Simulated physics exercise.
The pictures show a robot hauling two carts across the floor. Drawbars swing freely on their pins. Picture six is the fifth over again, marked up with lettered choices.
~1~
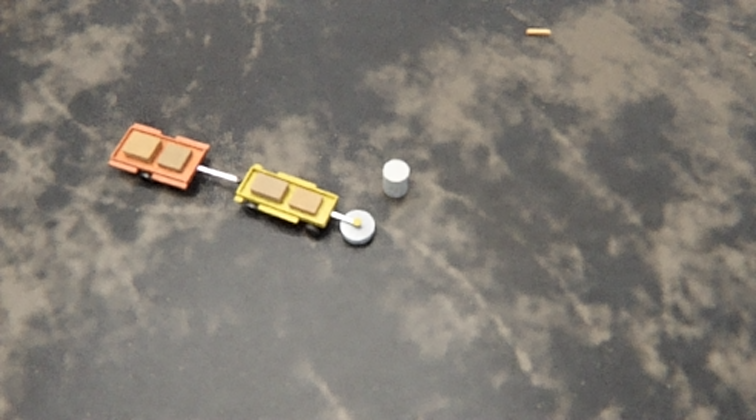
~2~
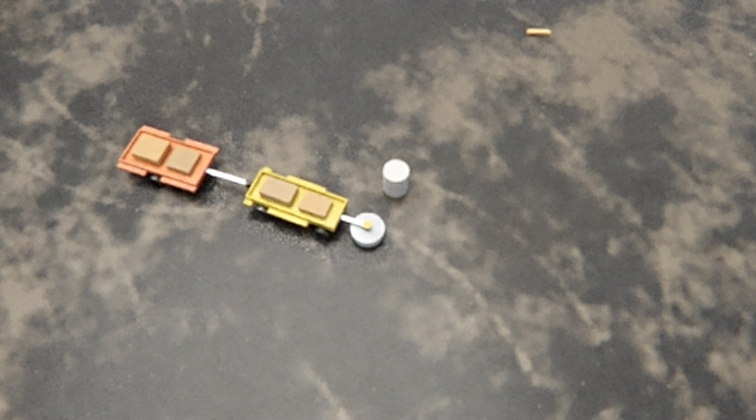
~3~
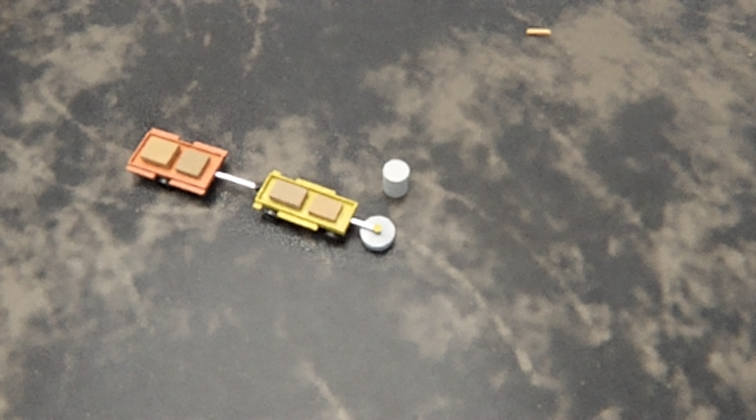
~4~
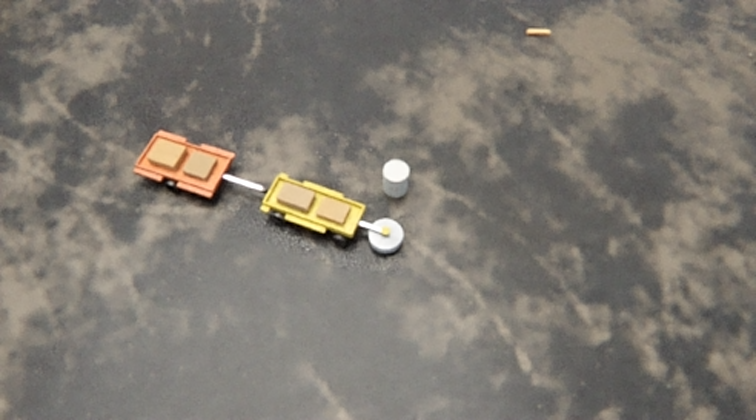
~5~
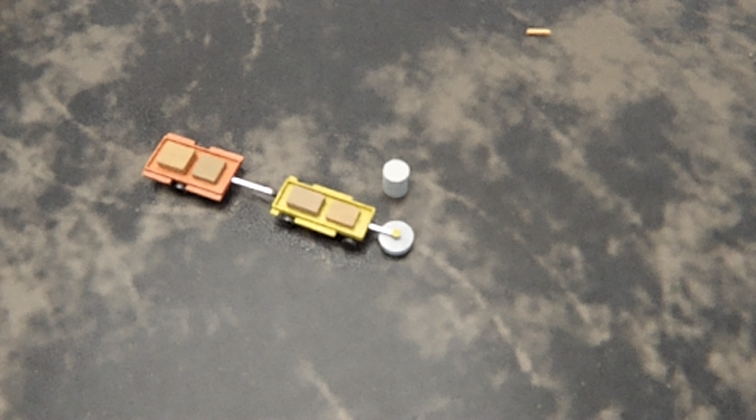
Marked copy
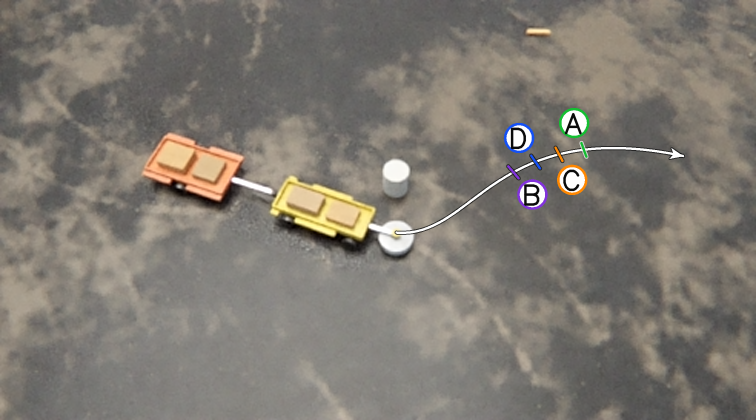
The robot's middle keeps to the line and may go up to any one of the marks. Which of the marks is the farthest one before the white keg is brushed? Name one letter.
As far as tick D.
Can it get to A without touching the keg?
No.
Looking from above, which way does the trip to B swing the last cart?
Anticlockwise.
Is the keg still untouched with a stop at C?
No.
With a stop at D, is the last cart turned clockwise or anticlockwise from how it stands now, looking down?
For that mark, anticlockwise.
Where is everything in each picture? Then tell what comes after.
White keg (396, 187); robot (358, 226); yellow cart (287, 197), in the first picture.
Robot (368, 229); yellow cart (297, 200); orange cart (168, 157); white keg (396, 187), in the second picture.
Robot (378, 232); yellow cart (307, 203); orange cart (177, 160); white keg (396, 187), in the third picture.
Robot (386, 235); yellow cart (314, 206); orange cart (184, 163); white keg (396, 187), in the fourth picture.
Robot (396, 237); yellow cart (324, 209); orange cart (193, 165); white keg (396, 187), in the fifth picture.
On the marked copy, A at (584, 150); B at (513, 172); C at (559, 154); D at (535, 162); the route from (396, 233) via (530, 164) to (683, 156).
With D. Early on, robot (450, 220), last cart (238, 181).
Further on, robot (495, 188), last cart (285, 195).
At the end, robot (534, 167), last cart (329, 202); nothing has been touched.
As for the rest, A is too far, the keg has been hit; B is safe but short; C is too far, the keg has been hit.
